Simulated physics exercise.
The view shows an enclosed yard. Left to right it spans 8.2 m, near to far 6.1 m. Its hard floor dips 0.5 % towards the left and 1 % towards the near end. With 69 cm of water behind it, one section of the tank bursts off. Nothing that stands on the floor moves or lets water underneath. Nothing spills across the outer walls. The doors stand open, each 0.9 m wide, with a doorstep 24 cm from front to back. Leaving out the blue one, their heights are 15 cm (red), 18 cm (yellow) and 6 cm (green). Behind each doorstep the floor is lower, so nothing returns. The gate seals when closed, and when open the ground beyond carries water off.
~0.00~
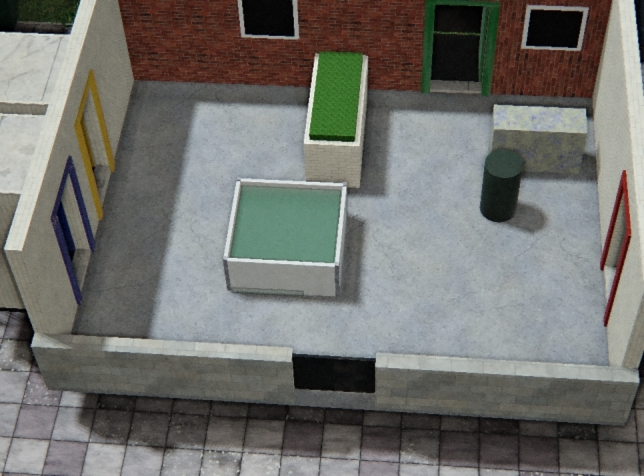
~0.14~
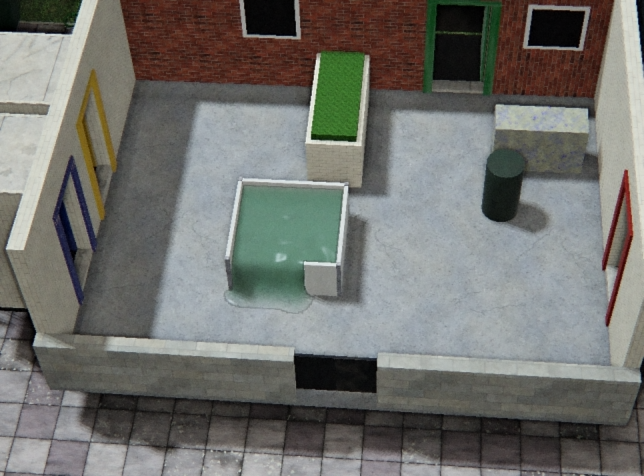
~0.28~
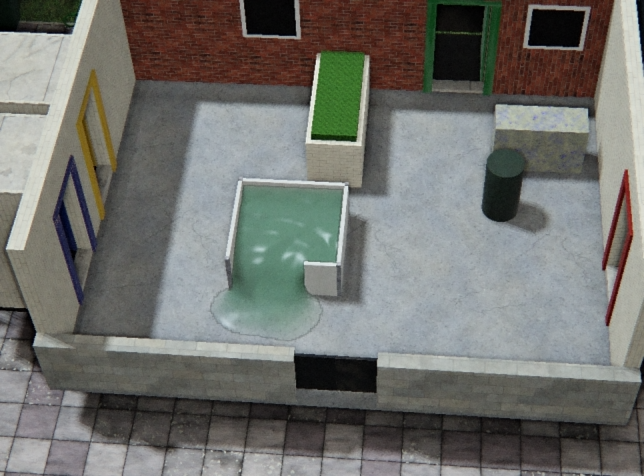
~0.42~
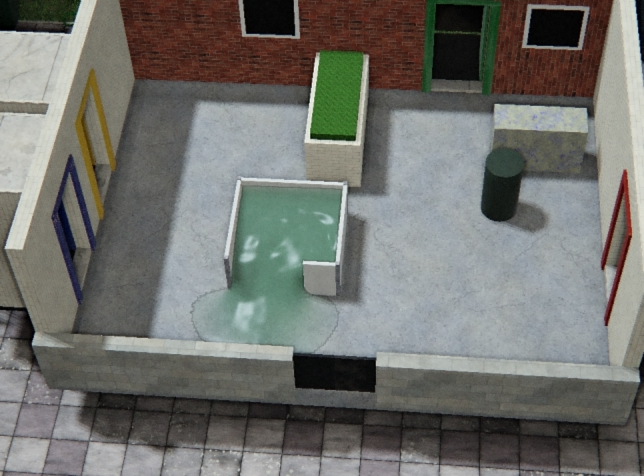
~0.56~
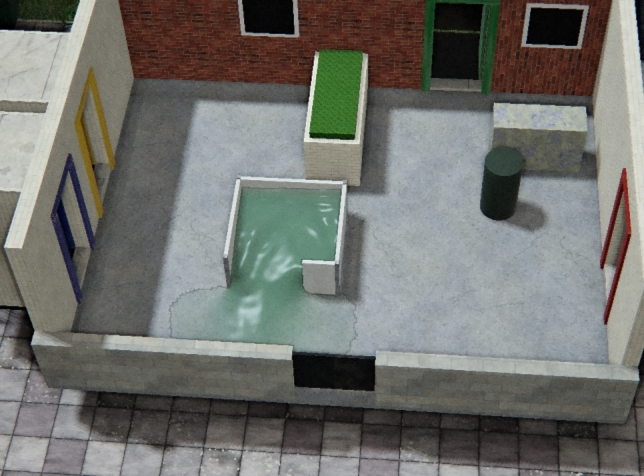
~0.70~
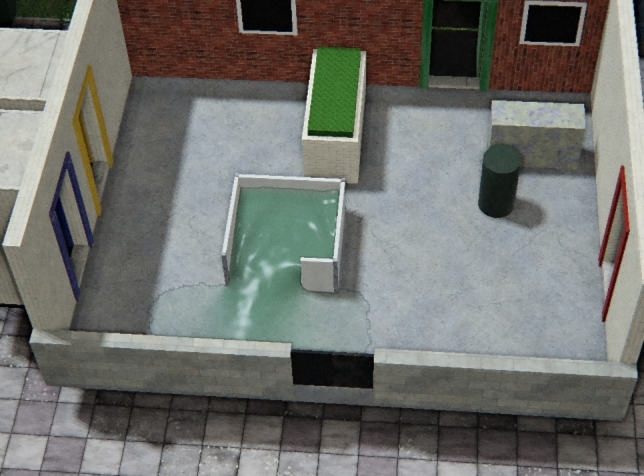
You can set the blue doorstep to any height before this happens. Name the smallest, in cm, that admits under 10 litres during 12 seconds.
Some 9.5 cm above the ground.
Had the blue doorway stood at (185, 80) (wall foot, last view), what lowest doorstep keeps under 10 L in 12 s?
Roughly 7.0 cm.
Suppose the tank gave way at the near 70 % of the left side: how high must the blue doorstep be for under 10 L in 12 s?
Some 31 cm.
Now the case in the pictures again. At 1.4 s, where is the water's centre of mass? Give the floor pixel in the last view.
Around (268, 297).
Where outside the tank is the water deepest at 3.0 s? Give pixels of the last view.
Around (74, 363).
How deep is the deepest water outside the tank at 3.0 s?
Roughly 29 cm.
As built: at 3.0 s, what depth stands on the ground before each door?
Depths in cm: Red 2, yellow 4, blue 13, green 0.
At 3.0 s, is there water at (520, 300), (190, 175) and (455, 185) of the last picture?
In that order: Wet, not reached, dry.
After 1.4 s water covers 15 % of the floor, deepest (43 cm) near (240, 362); it has not reached the blue door.
After 3.0 s water covers 40 % of the floor, deepest (29 cm) near (74, 363); 13 cm at the blue door, 3 litres in over its 9 cm doorstep.
After 12.0 s water covers 90 % of the floor, deepest (9 cm) near (101, 205); 4 cm at the blue door, 14 litres in over its 9 cm doorstep.
At the blue door as built, the water arrived by 2.0 s and peaked near 13 cm at 2.8 s.
With a doorstep of 8.5 cm, 17 litres would have come in within the 12 s; with 11.5 cm, 4 litres. So under 10 litres takes about 9.5 cm.
